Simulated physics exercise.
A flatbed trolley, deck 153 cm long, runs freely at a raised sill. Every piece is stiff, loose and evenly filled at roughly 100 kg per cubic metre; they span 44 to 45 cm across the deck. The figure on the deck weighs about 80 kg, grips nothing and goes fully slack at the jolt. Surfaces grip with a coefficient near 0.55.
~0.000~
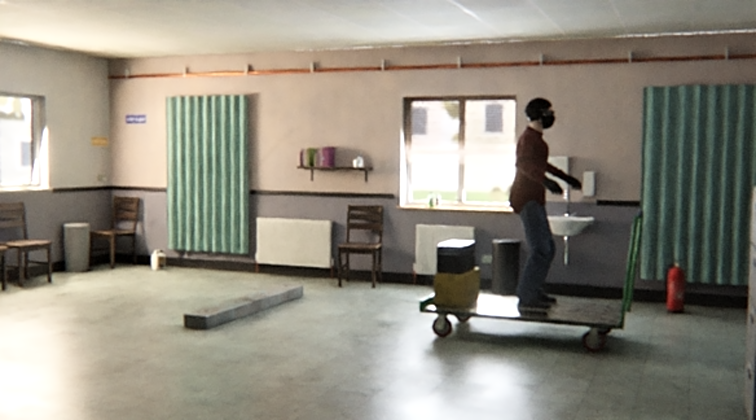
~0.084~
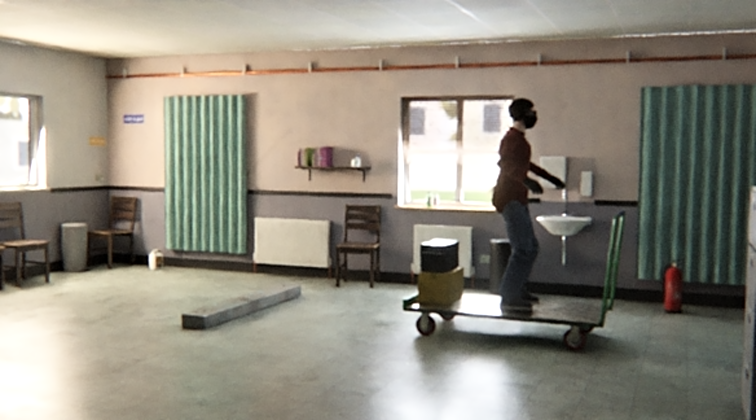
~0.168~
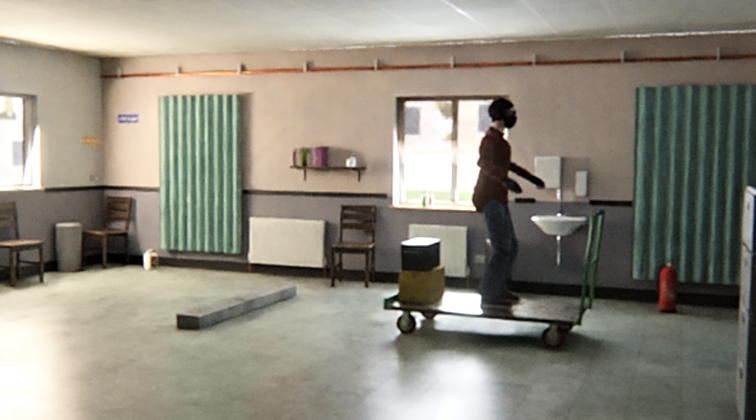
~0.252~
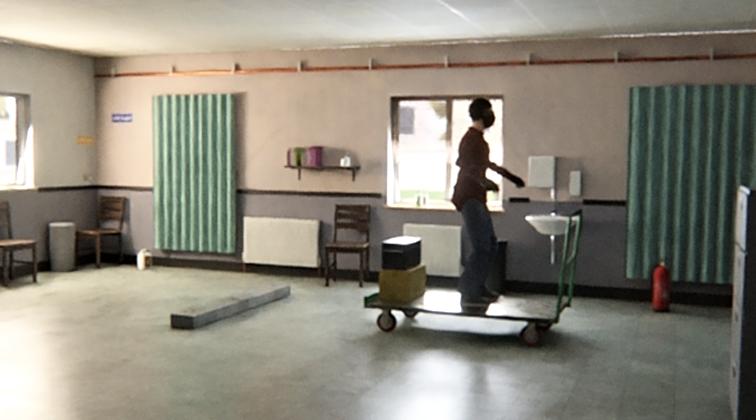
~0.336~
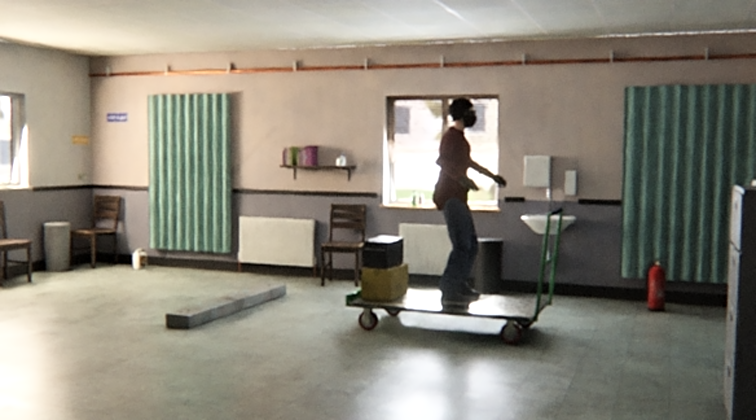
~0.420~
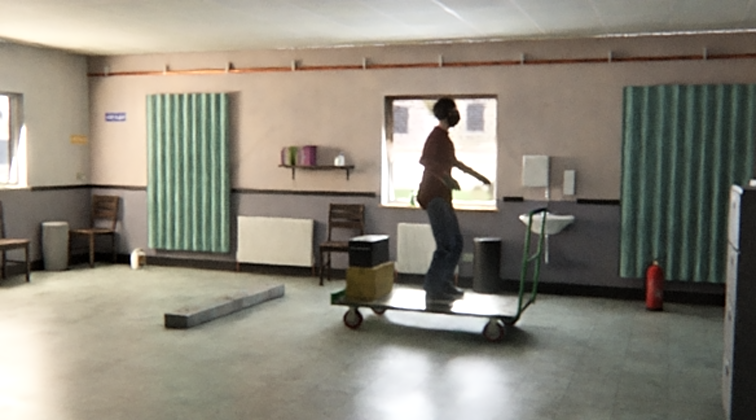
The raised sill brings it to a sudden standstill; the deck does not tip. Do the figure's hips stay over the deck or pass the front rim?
The figure's hips end beyond the front rim.
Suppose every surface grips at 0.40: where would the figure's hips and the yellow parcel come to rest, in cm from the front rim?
In that case hips 20 past, yellow 10 behind.
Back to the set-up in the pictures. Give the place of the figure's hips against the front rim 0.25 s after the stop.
Some 40 cm behind it.
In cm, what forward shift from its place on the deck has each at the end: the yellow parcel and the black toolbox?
Forward: Yellow 30, black 85.
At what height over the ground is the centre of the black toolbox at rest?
Some 10 cm up.
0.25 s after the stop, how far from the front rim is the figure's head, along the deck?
Some 50 cm behind it.
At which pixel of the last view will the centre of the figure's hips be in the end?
Around (215, 282).
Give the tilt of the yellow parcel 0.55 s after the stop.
It is tilted some 0°.
After 1.21 s the deck stops.
After 1.46 s the figure's hips are 38 cm behind the rim, near (269, 216) in the last picture's view.
After 1.76 s the figure's hips are 10 cm behind the rim, near (243, 242) in the last picture's view.
After 2.21 s the figure's hips are 10 cm past the rim, near (225, 245) in the last picture's view.
At rest, 5.2 s, past the rim, yellow parcel, black toolbox and the figure's hips; nothing is left behind it.
